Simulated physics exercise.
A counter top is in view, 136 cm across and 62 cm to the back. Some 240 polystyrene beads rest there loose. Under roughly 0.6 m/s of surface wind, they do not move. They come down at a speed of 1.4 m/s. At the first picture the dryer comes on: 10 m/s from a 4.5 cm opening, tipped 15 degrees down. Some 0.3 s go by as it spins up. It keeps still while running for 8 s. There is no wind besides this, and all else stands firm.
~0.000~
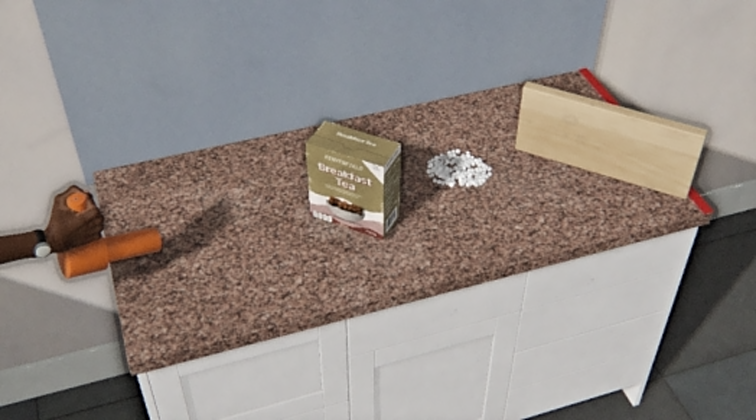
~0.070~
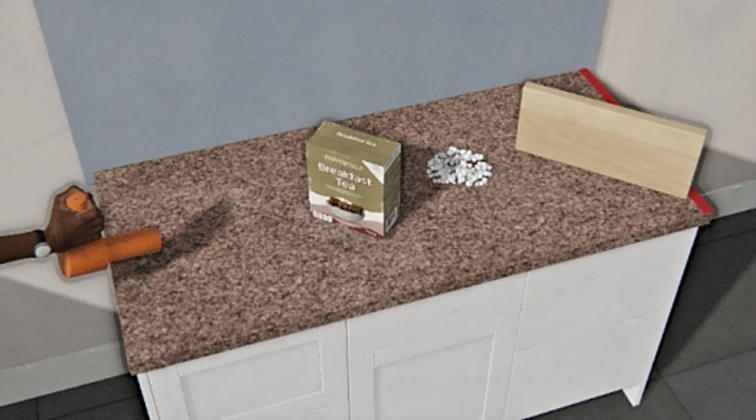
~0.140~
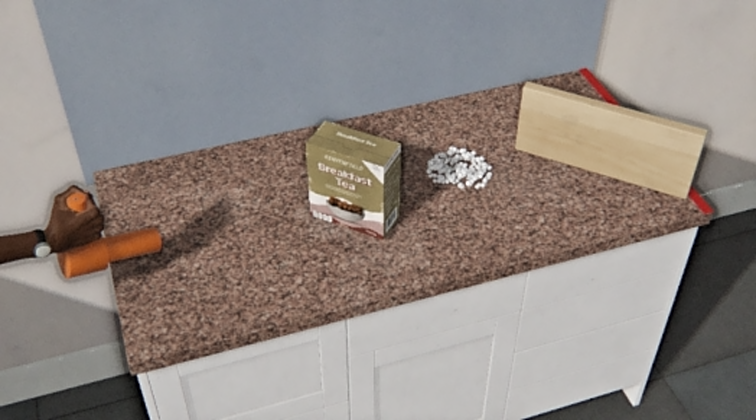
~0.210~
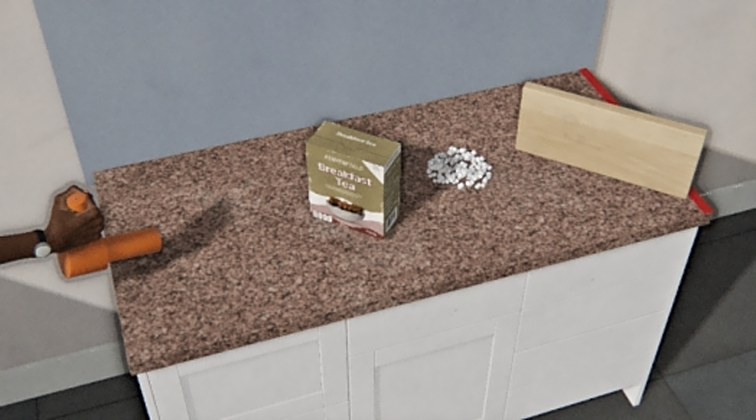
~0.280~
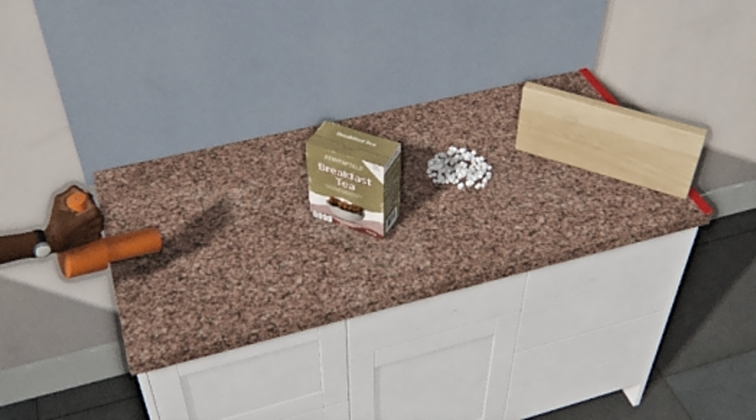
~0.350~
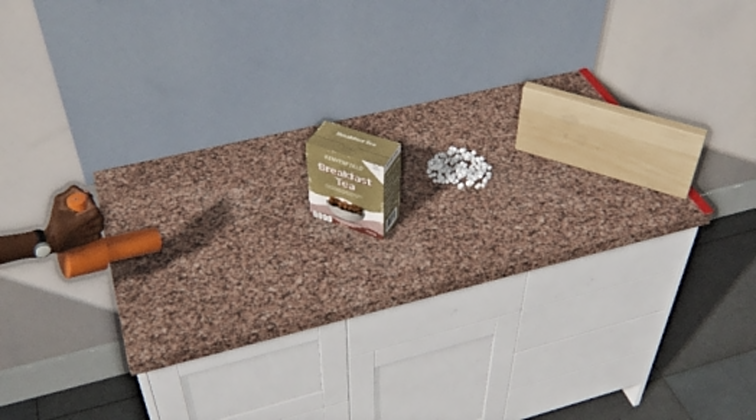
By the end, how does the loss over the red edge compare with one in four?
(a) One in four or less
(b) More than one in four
a.
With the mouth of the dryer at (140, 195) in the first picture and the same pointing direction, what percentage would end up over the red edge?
25 per cent.
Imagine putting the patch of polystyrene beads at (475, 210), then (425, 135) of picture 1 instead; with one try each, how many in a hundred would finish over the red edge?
Results, one try each: 2 %, 90 %.
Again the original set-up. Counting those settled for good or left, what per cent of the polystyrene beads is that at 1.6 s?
Some 15 per cent.
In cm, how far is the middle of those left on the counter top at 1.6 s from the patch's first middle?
It works out to close to 0 cm.
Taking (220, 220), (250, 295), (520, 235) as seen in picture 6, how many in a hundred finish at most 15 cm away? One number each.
0 %, 0 %, 0 %.
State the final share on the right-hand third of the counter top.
I'd estimate around 5 per cent.
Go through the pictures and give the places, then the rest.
In the first picture, the middle of the polystyrene beads is near (460, 169), none has stirred yet and the mouth of the dryer is at (157, 239).
In the second picture, the middle of the polystyrene beads is near (460, 170), none has stirred yet and the red edge is centred on (644, 134).
In the third picture, the middle of the polystyrene beads is near (460, 170), none has stirred yet, the top of a carton is at (353, 143) and the top of a board is at (613, 108).
In the fourth picture, the middle of the polystyrene beads is near (460, 170) and none has stirred yet.
In the fifth picture, the middle of the polystyrene beads is near (460, 170) and none has stirred yet.
In the sixth picture, the middle of the polystyrene beads is near (460, 170) and none has stirred yet.
After 1.6 s, 0 % are over the red edge; the middle of those still in play is near (460, 170); 15 % have settled or left.
After 2.6 s, 0 % are over the red edge; the middle of those still in play is near (460, 170); 20 % have settled or left.
After 4.4 s, 7 % are over the red edge; the middle of those still in play is near (462, 172); 32 % have settled or left.
After 8.0 s, at the end, 10 % are over the red edge; the middle of those still in play is near (462, 172).
